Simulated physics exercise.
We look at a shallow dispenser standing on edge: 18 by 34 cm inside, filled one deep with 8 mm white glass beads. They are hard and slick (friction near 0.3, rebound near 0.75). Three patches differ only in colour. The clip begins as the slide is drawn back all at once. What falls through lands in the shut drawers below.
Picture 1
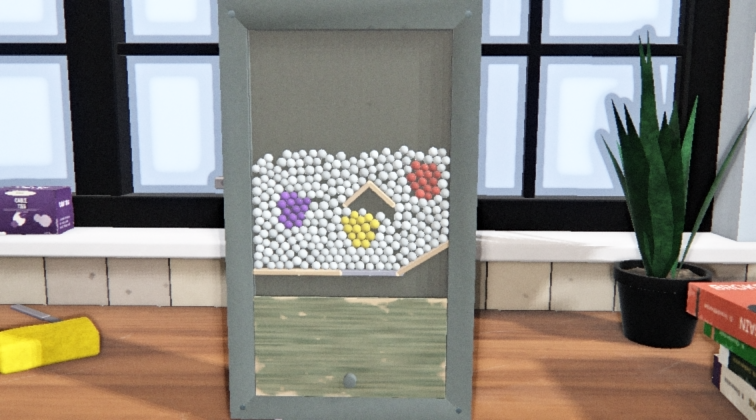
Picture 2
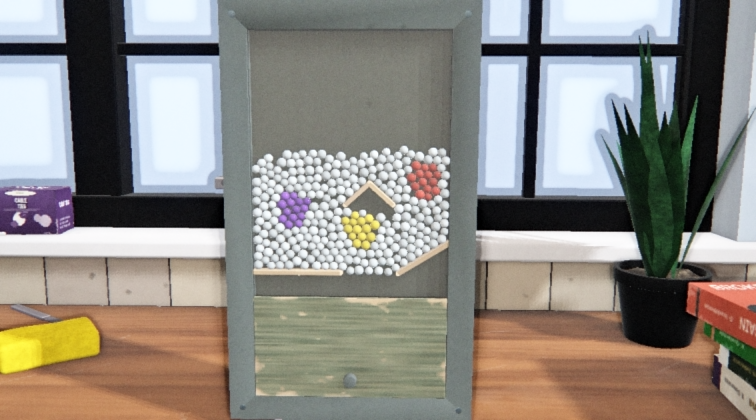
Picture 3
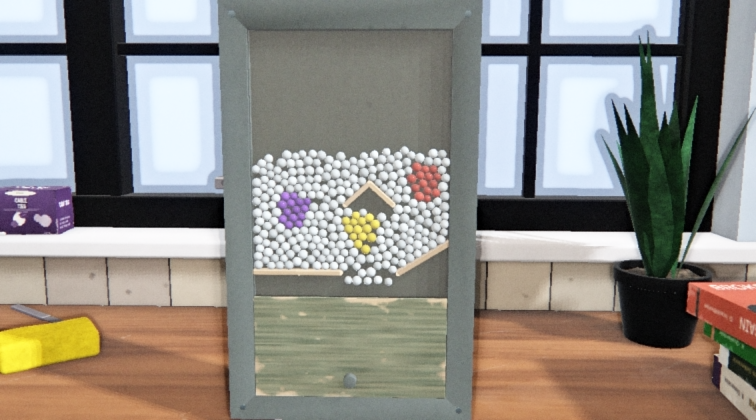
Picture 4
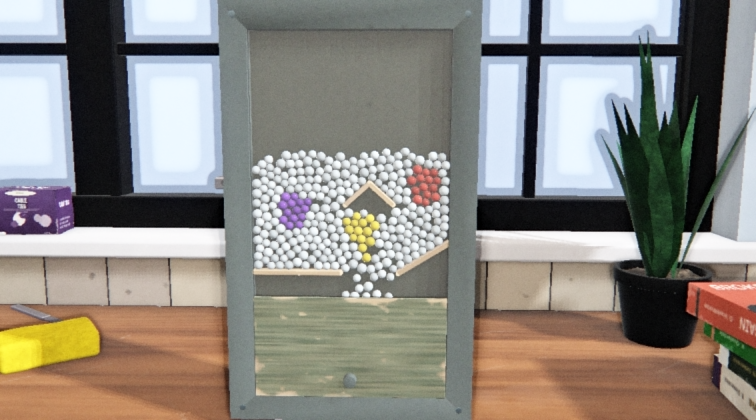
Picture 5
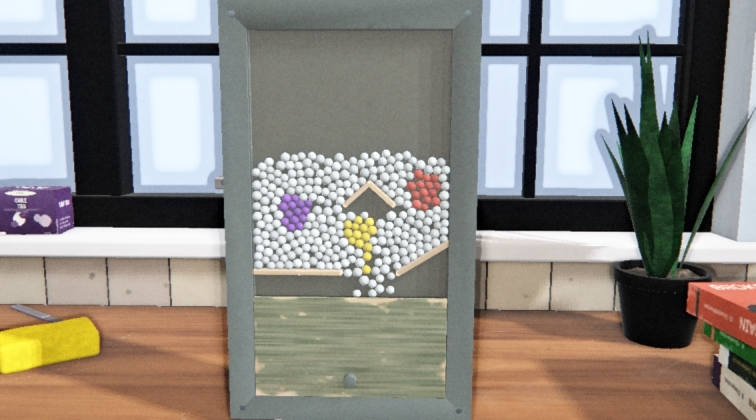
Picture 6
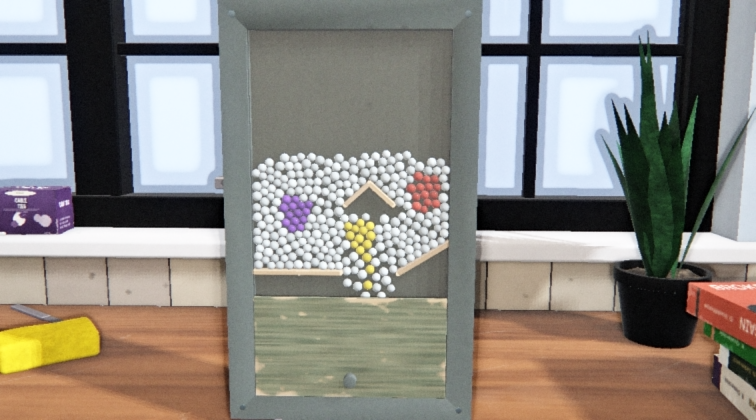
In the video, white beads with purple, yellow and red patches fill an upright framed case; a slide at the bottom disappears, and white beads drop through the gap while the yellow patch stretches downward toward the opening.
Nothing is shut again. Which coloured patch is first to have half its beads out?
The yellow patch.
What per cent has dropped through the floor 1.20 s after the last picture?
Some 90 per cent.
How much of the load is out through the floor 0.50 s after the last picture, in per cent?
Some 65 per cent.
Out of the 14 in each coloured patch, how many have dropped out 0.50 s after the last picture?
Purple 4, yellow 14, red 12.
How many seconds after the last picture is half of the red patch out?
At about 0.4 s.
Then, 0.15 s after the last picture, 25 % are out; out of 14, purple 0, yellow 10, red 0.
Then, 0.50 s after the last picture, 65 % are out; out of 14, purple 4, yellow 14, red 12.
Then, 1.20 s after the last picture, 90 % are out; out of 14, purple 14, yellow 14, red 14.
At rest 2.5 s after the last picture, 95 % are out; out of 14, purple 14, yellow 14, red 14; half out at purple 0.56 s, yellow 0.11 s, red 0.38 s.
